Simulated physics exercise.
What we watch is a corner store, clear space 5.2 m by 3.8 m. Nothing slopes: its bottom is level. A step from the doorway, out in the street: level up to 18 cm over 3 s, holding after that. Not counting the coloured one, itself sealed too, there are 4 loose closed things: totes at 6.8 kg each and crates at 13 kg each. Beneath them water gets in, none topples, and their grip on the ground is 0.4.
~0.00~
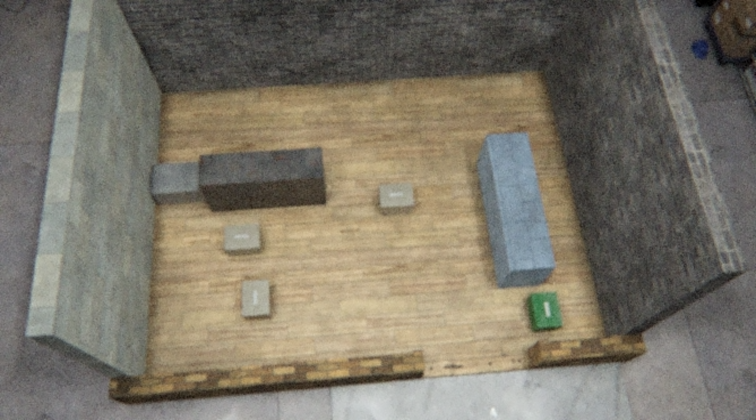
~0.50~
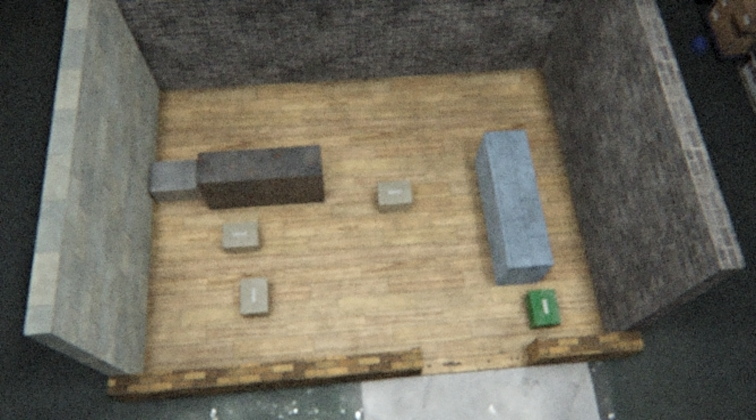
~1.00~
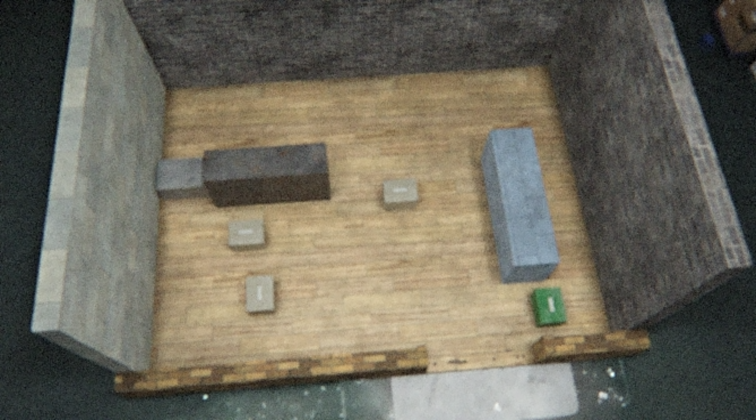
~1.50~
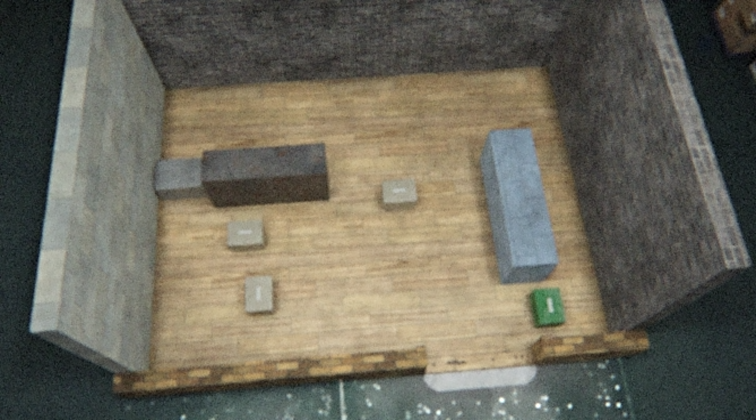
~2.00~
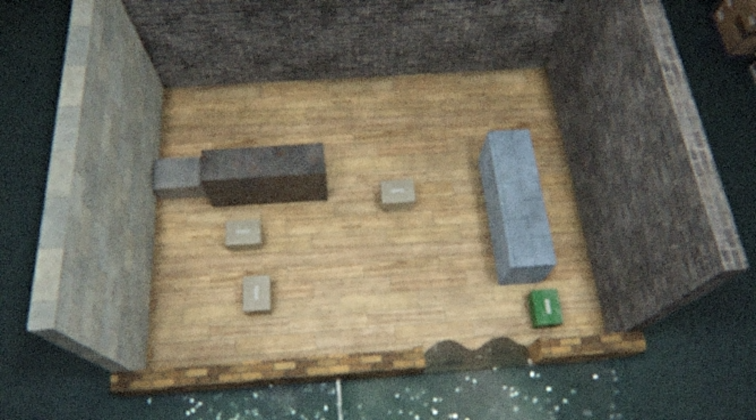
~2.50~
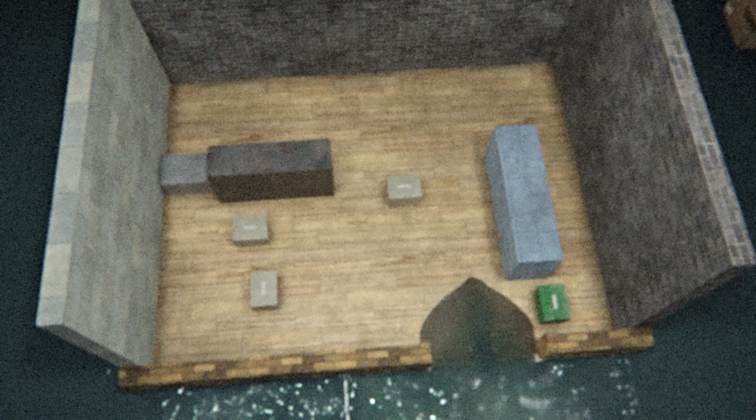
In a corner store seen from above, a green tote and four pale closed containers sit on the plank floor near long blocks. Water spreads over the street outside, reaches the doorway at the lower right, then pushes inward in a dark pointed patch beside the green tote, while nothing on the floor shifts.
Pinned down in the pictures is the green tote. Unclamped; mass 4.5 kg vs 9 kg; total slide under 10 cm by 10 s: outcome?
Neither holds.
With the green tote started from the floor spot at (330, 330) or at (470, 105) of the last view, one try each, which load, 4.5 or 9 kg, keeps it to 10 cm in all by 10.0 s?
The first time the lesser option suffices; the second time both options come up short.
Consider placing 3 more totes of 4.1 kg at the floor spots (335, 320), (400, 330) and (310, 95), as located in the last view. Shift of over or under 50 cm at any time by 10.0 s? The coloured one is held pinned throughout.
Result, in turn - falls shy; falls shy; exceeds it.
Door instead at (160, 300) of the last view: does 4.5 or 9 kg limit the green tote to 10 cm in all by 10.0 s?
There both choices fail.
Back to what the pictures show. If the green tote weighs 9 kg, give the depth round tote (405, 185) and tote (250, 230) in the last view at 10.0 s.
Around 10 cm and 3 cm.
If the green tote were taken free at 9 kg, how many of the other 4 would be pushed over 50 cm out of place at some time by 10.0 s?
2.
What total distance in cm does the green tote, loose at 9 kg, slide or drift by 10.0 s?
It covers some 40 cm altogether.
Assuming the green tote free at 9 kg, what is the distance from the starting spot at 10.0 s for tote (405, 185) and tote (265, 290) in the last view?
One is off by 300 cm, the other by 0 cm, in the order asked.
After 3.5 s the green tote would be 0 cm from its start with 4.5 kg and 0 cm from its start with 9 kg; 1 cm of water round it then.
After 4.5 s the green tote would be 22 cm from its start with 4.5 kg and 4 cm from its start with 9 kg; 4 cm of water round it then.
After 7.0 s the green tote would be 13 cm from its start with 4.5 kg and 13 cm from its start with 9 kg; 6 cm of water round it then.
After 10.0 s the green tote would be 45 cm from its start with 4.5 kg and 37 cm from its start with 9 kg; 8 cm of water round it then.
